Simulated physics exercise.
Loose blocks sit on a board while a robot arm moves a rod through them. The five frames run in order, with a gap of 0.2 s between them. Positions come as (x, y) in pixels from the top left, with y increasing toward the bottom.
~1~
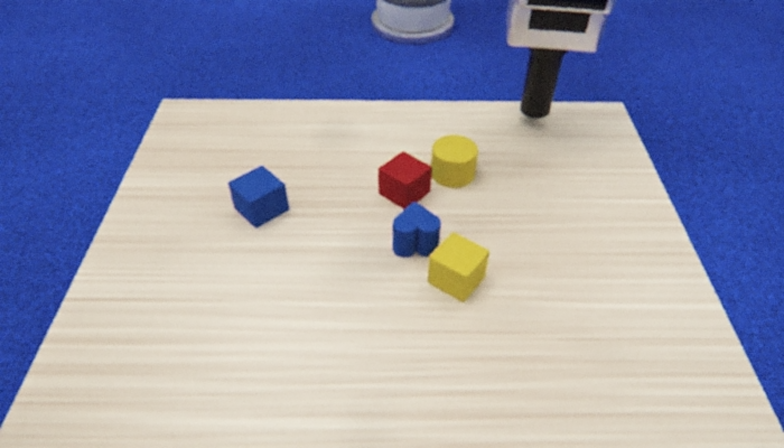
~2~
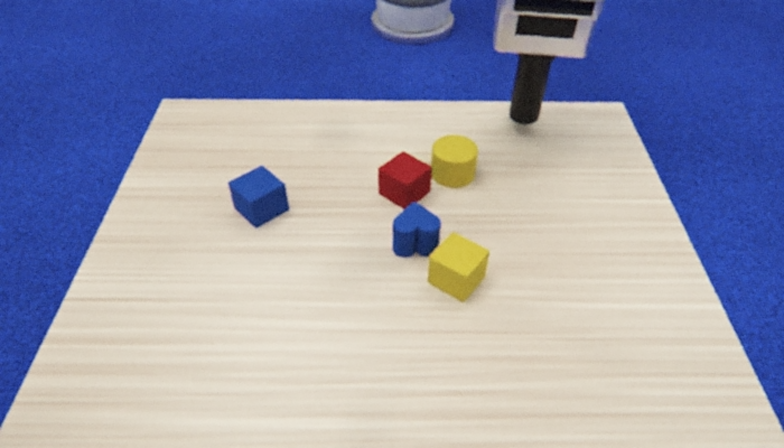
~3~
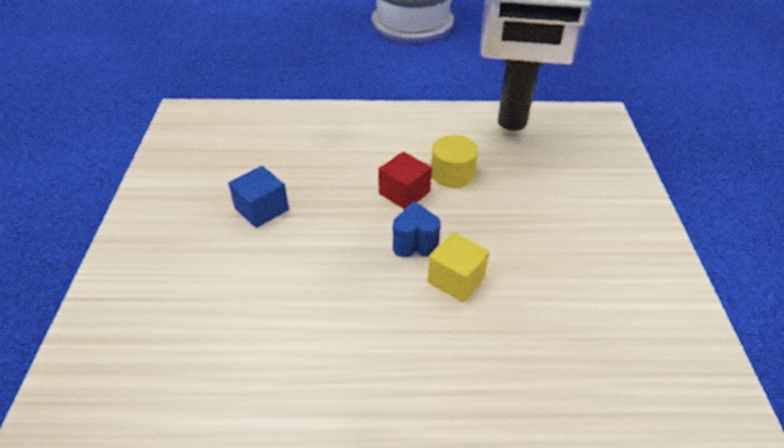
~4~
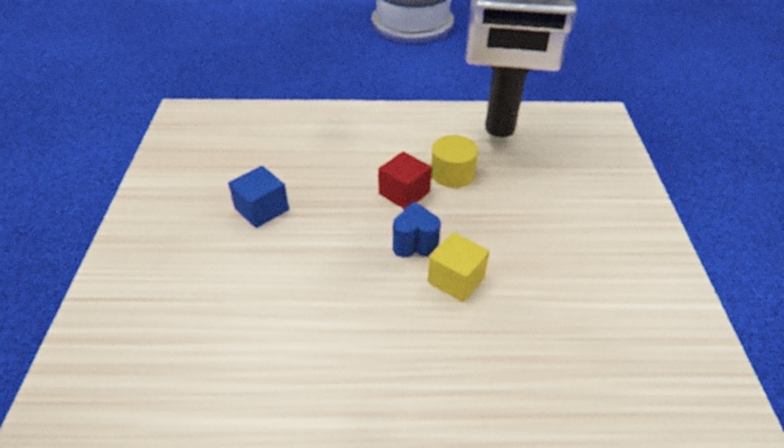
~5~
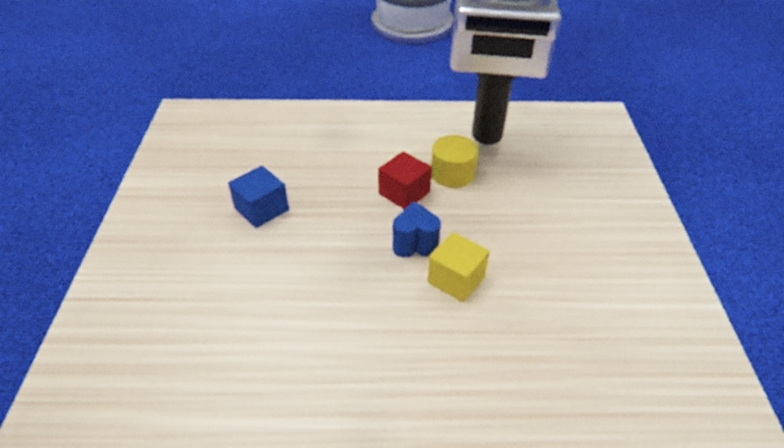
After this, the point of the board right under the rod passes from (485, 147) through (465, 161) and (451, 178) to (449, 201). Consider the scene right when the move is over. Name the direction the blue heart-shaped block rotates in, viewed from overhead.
Viewed from above, counterclockwise.
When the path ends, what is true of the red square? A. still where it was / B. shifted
B.
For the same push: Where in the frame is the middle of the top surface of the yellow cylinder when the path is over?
I'd say the yellow cylinder ends with its top centre at (424, 195).
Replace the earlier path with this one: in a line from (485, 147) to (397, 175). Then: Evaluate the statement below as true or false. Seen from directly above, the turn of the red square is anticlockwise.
False - the claim does not hold.
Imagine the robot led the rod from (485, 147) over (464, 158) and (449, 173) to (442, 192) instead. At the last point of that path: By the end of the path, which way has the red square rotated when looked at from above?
Its rotation is clockwise.
On the path given first. One third of the way, rod at (466, 149); yellow cylinder at (446, 155).
Two thirds of the way, rod at (452, 167); red square at (390, 176), turned 50° clockwise; yellow cylinder at (434, 175).
At the end, rod at (450, 189); red square at (384, 178), turned 65° clockwise; blue heart-shaped block at (413, 224), turned 20° anticlockwise; yellow cylinder at (424, 195).
